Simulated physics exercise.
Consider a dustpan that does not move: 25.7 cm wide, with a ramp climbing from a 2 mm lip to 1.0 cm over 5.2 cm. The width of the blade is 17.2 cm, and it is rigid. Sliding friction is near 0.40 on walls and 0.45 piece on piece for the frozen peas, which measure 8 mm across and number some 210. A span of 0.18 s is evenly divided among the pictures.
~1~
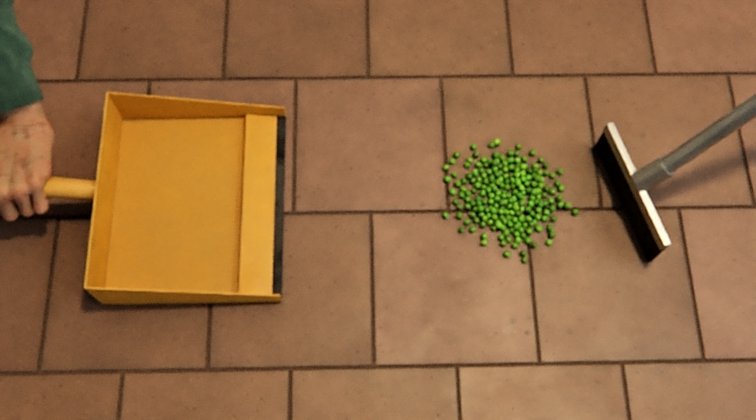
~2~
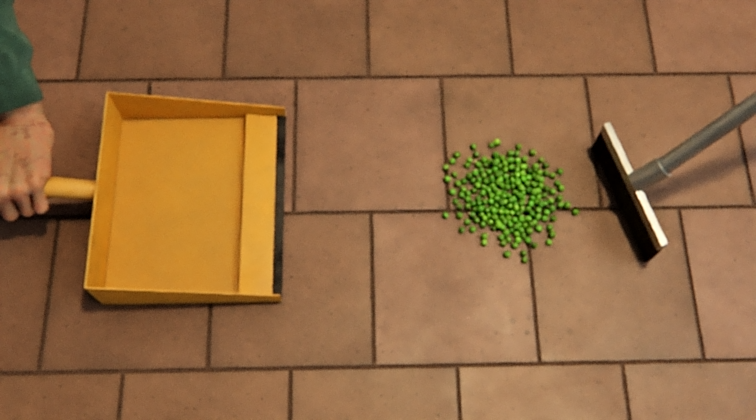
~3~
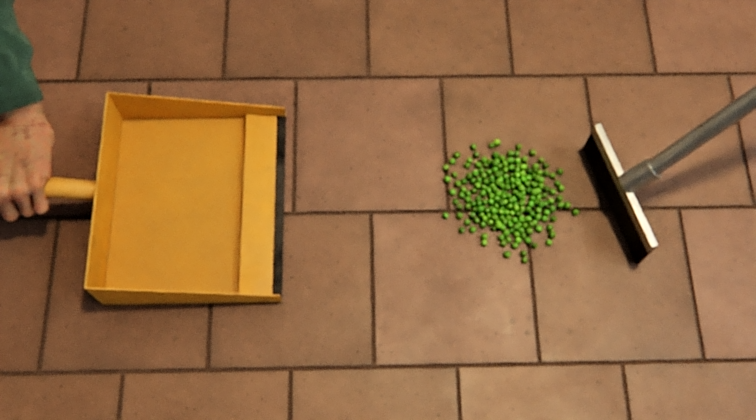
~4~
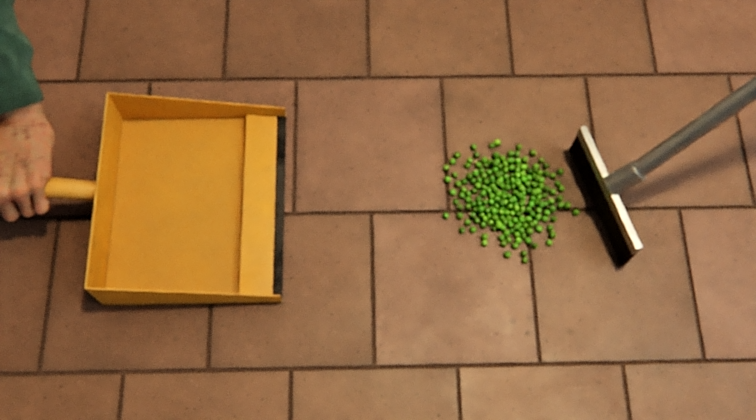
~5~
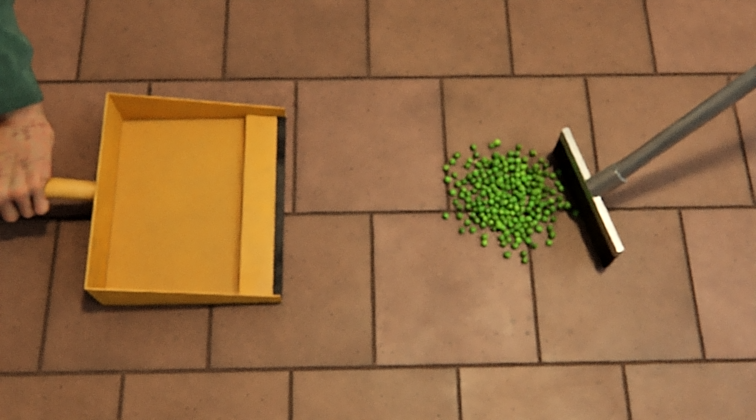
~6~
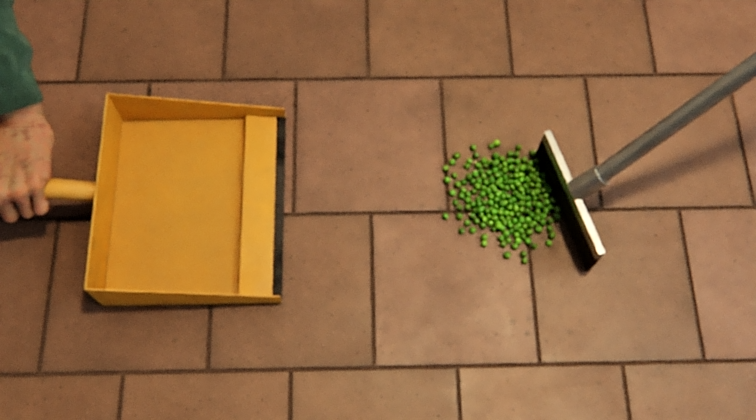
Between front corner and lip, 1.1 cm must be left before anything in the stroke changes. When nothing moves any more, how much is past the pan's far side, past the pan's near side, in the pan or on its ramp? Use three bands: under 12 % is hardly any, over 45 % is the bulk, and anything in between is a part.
Far side: Hardly any, near side: A part, pan: A part.
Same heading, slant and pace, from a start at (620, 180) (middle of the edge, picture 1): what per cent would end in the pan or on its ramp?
The pan and its ramp would take some 20 per cent.
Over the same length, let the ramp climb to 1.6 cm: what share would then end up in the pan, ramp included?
I'd guess close to 15 per cent.
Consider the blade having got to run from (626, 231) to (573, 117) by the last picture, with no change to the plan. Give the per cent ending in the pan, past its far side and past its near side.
You'd see pan at 0, far at 5 and near at 0.
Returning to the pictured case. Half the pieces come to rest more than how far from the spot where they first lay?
That distance is close to 30 cm.
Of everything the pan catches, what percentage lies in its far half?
About 30 %.
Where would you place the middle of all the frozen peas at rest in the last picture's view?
Near (288, 240).
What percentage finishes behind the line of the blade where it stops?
Something like 25 per cent, roughly.
Then, 0.26 s after the last picture, middle of the blade 20 cm from the lip; 0 % over the lip, far side 0 %, near side 5 %.
Then, 0.43 s after the last picture, middle of the blade 9 cm from the lip; 0 % over the lip, far side 5 %, near side 15 %.
Then, 0.72 s after the last picture, middle of the blade 4 cm from the lip; 20 % over the lip, far side 5 %, near side 20 %.
In the end, far side 5 %, near side 20 %, pan 20 %, in front of the lip or behind the blade 55 %.
